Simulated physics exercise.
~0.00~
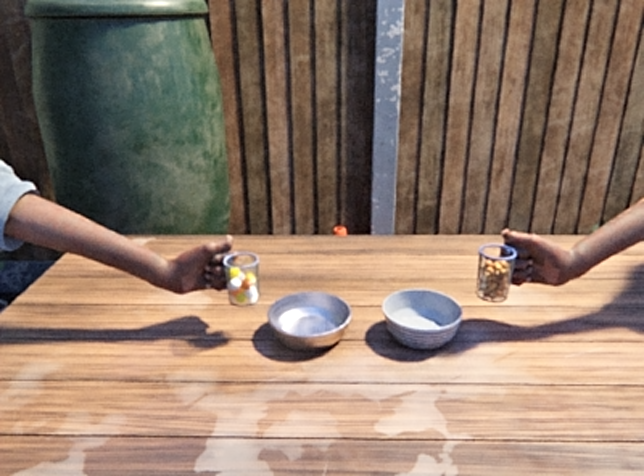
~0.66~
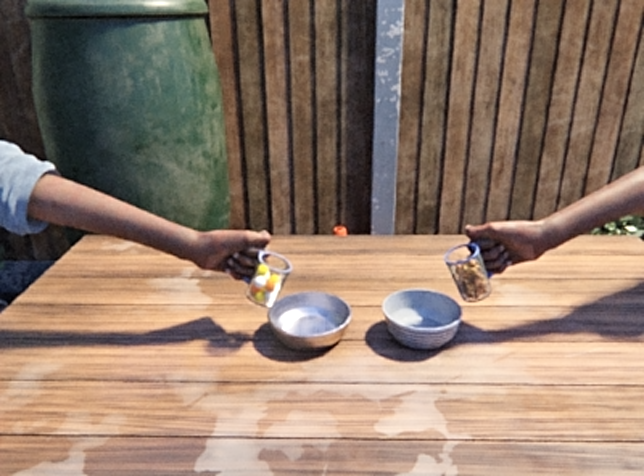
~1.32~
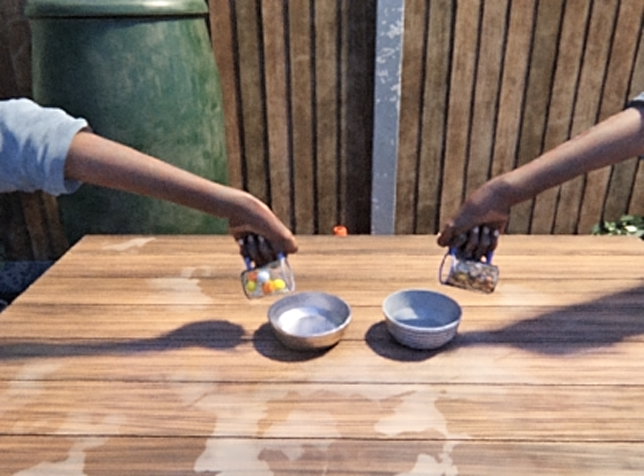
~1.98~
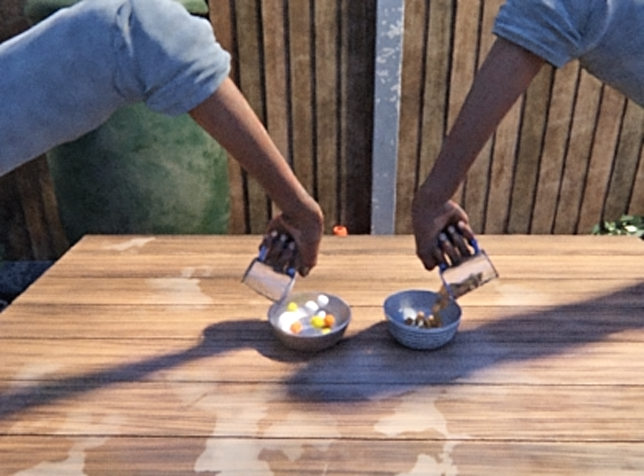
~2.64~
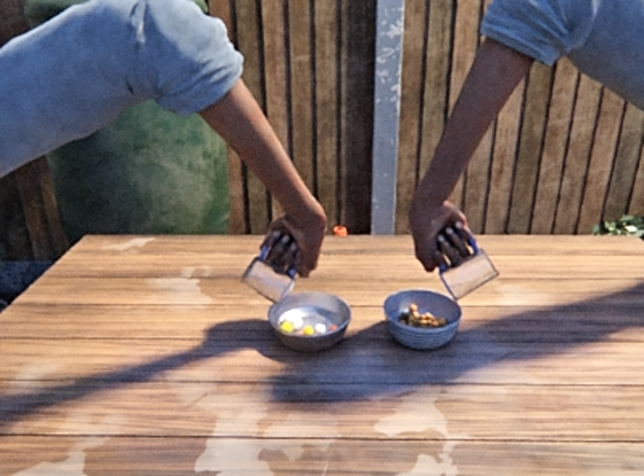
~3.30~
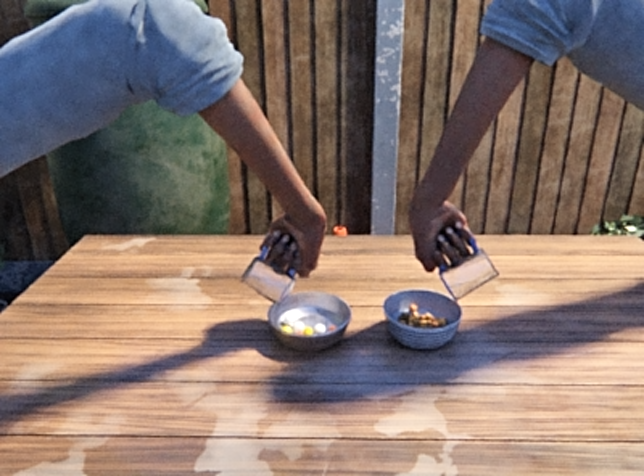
Two hands tip cups of small loose pieces into two dishes, which hold every piece.
